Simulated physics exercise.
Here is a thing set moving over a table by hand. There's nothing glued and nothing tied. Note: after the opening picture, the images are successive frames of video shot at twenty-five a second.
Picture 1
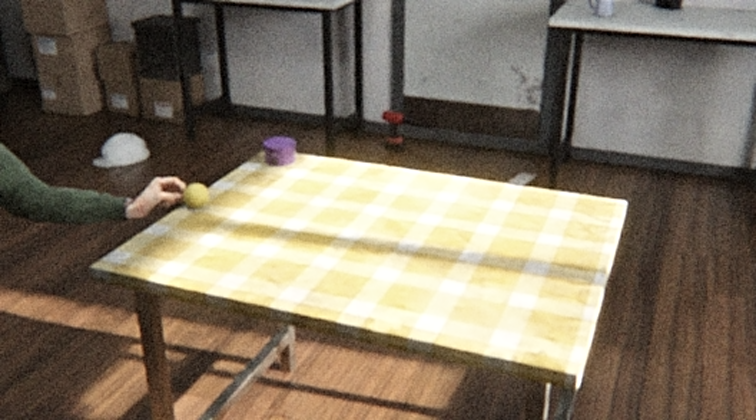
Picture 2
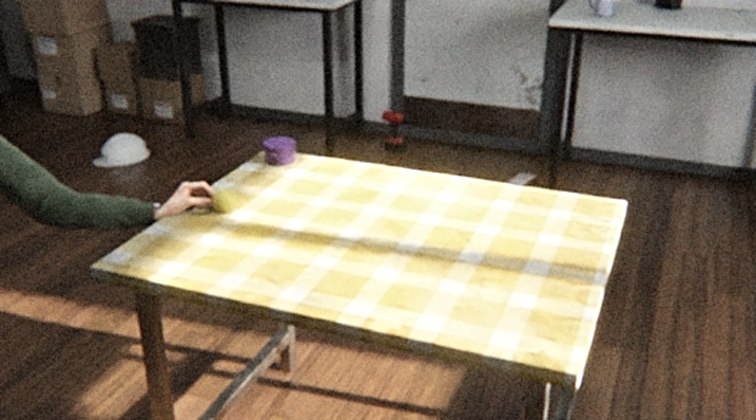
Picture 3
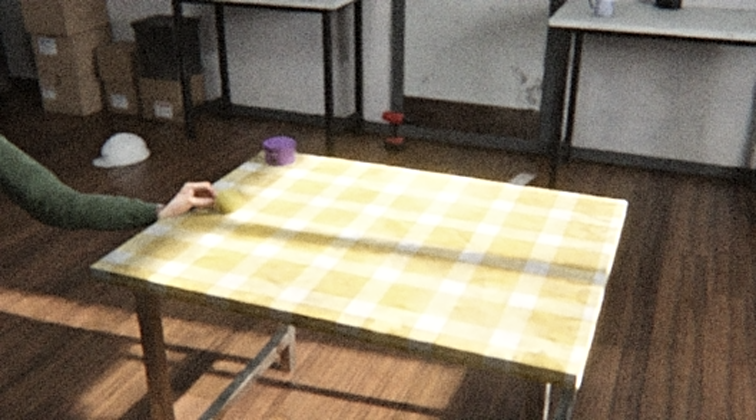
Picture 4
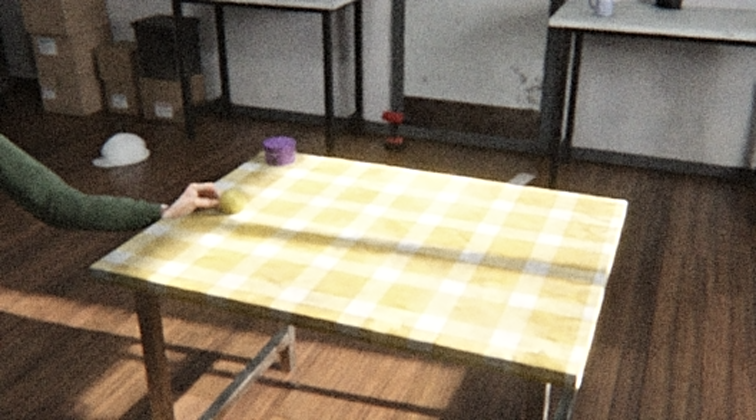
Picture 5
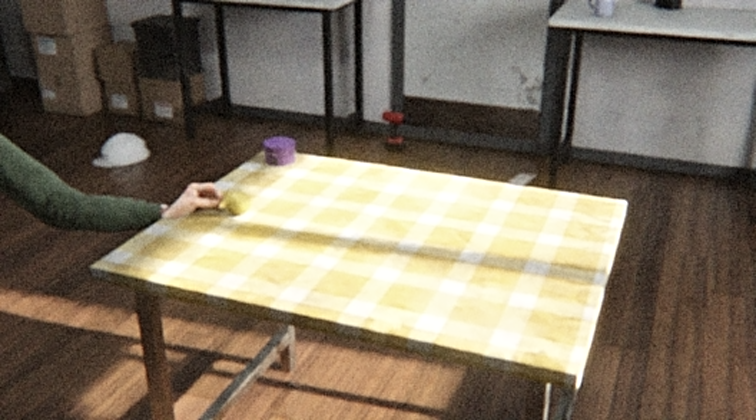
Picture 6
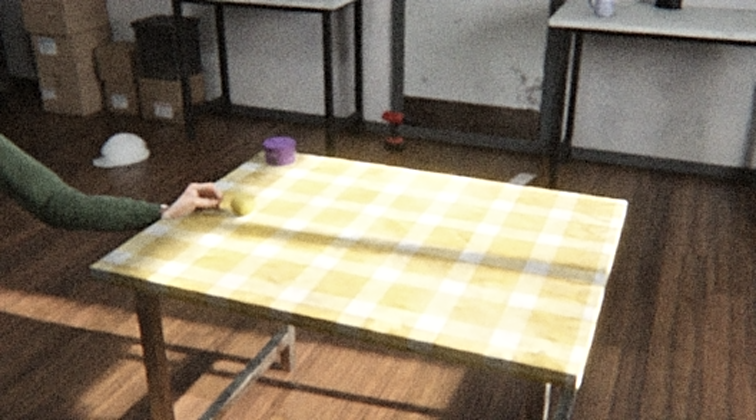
A hand and forearm in a green sleeve reach in from the left over a table with a yellow and white checked top, seen from above at an angle in a room with a wooden floor. A yellow lemon is at the fingertips near a purple container, with boxes and a white helmet behind. The hand moves the lemon a short way right, then the lemon shifts slightly further right while the camera stays still.
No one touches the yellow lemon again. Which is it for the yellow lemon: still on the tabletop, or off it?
It does not overshoot the table.
Then, 0.10 s later than the last frame, yellow lemon moved about its own width near (254, 206).
Then, 0.20 s later than the last frame, yellow lemon moved about its own width near (263, 208).
Then, 0.40 s later than the last frame, yellow lemon moved well along near (274, 210).
When it is over, moved from the start, yellow lemon. End places, in pixels of the last picture, yellow lemon near (277, 210).
